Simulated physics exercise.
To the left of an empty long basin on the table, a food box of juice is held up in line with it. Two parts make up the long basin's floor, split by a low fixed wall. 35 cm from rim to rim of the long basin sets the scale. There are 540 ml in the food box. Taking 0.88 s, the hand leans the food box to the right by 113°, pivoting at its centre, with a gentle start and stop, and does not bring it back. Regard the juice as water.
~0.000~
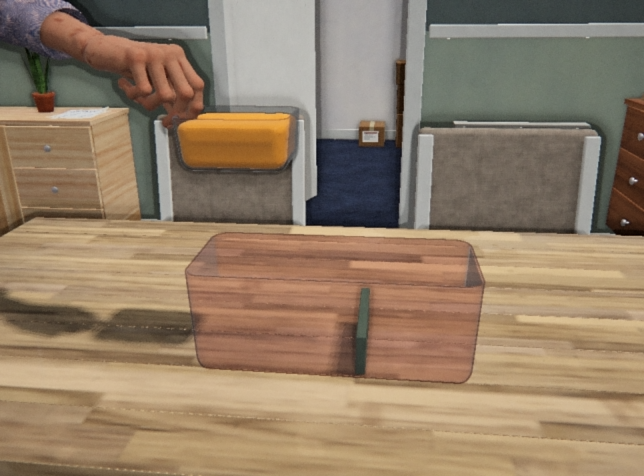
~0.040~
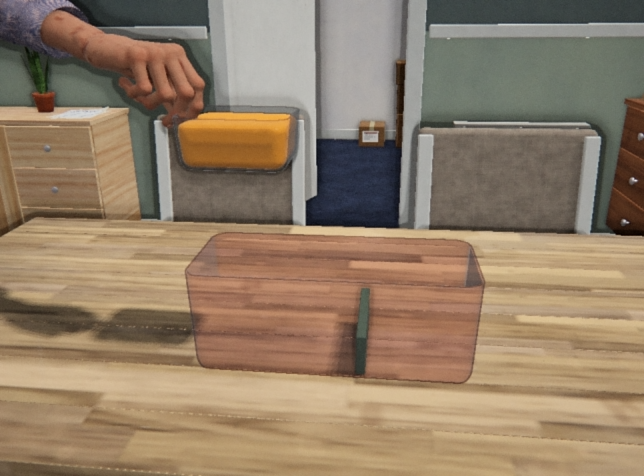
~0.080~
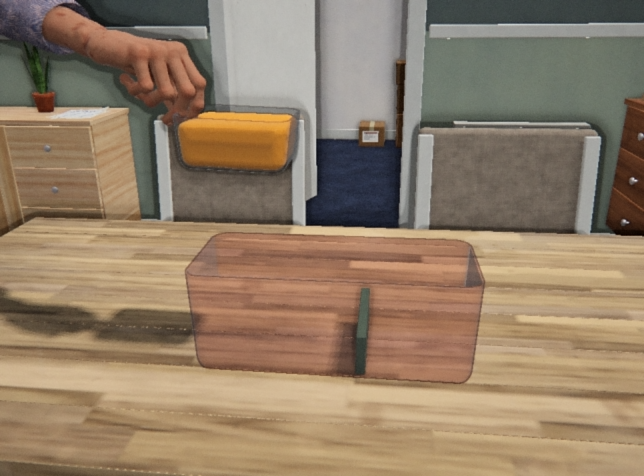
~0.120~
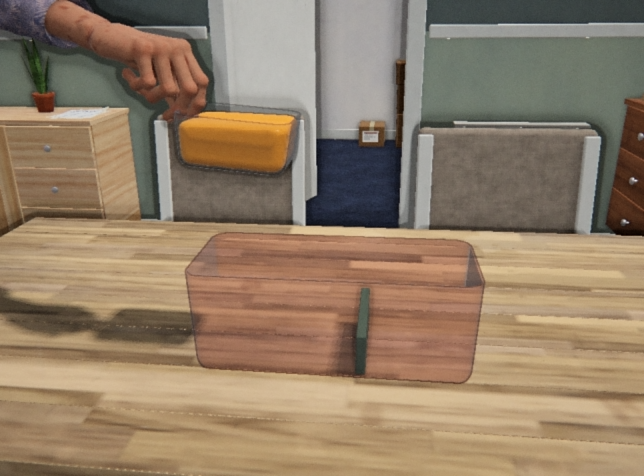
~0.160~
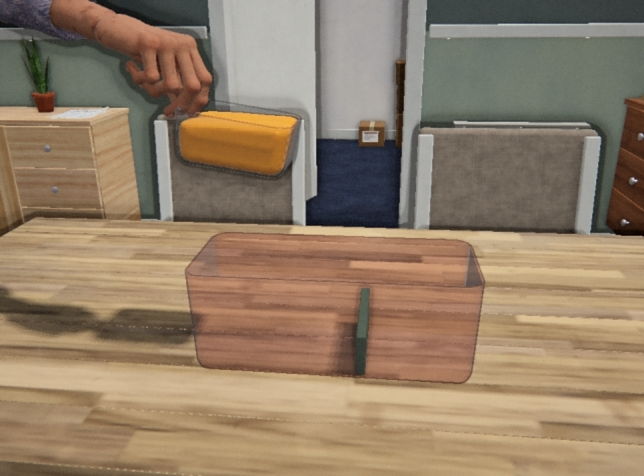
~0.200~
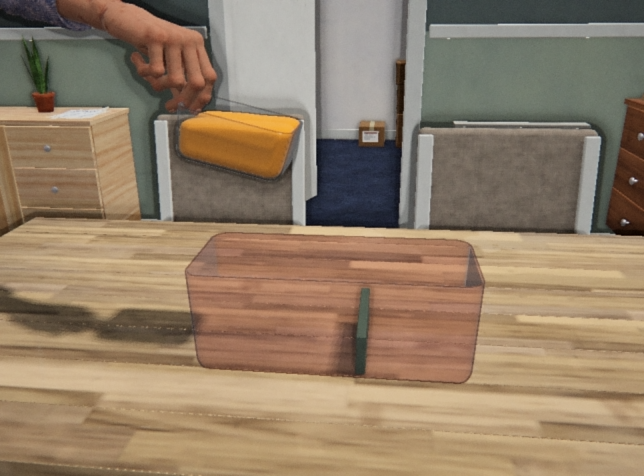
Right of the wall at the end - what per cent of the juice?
Near 28 per cent.
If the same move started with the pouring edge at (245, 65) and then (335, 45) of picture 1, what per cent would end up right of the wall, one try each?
It comes to 5 per cent, and then 75 per cent.
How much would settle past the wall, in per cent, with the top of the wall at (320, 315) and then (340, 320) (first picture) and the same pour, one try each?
The first try gives 80 percent and the second 70 percent.
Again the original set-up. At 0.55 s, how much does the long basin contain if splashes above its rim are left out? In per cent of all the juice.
Near 24 in a hundred.
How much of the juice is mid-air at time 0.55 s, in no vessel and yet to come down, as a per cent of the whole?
Close to 50 in a hundred.
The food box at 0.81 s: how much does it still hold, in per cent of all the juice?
2 %.
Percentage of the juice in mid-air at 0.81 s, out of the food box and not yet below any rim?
5 in a hundred, give or take.
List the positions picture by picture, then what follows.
In the first picture, it leans 0°; its right rim is at (294, 115); the juice meets the walls at (189, 119) and (292, 121); the long basin's rim runs from (201, 253) to (477, 264); the wall's top is at (363, 312).
In the second picture, it leans 1°; its right rim is at (294, 116); the juice meets the walls at (190, 119) and (293, 121).
In the third picture, it leans 2°; its right rim is at (295, 117); the juice meets the walls at (189, 118) and (293, 122).
In the fourth picture, it leans 5°; its right rim is at (295, 120); the juice meets the walls at (190, 117) and (294, 122).
In the fifth picture, it leans 9°; its right rim is at (297, 124); the juice meets the walls at (191, 117) and (295, 124).
In the sixth picture, it leans 14°; its right rim is at (298, 129); the juice meets the walls at (192, 118) and (297, 125).
By 0.55 s the tilt is 79° and 27 per cent is still to pour, 18 is left of the wall and 6 right of it.
By 0.81 s the tilt is 111° and 2 per cent is still to pour, 65 is left of the wall and 28 right of it.
By 1.09 s the tilt is 113° and 0 per cent is still to pour, 69 is left of the wall and 28 right of it.
By 1.38 s the tilt is 113° and 0 per cent is still to pour, 69 is left of the wall and 28 right of it.
At rest 69 per cent lies left of the wall, 28 right of it and 3 outside.
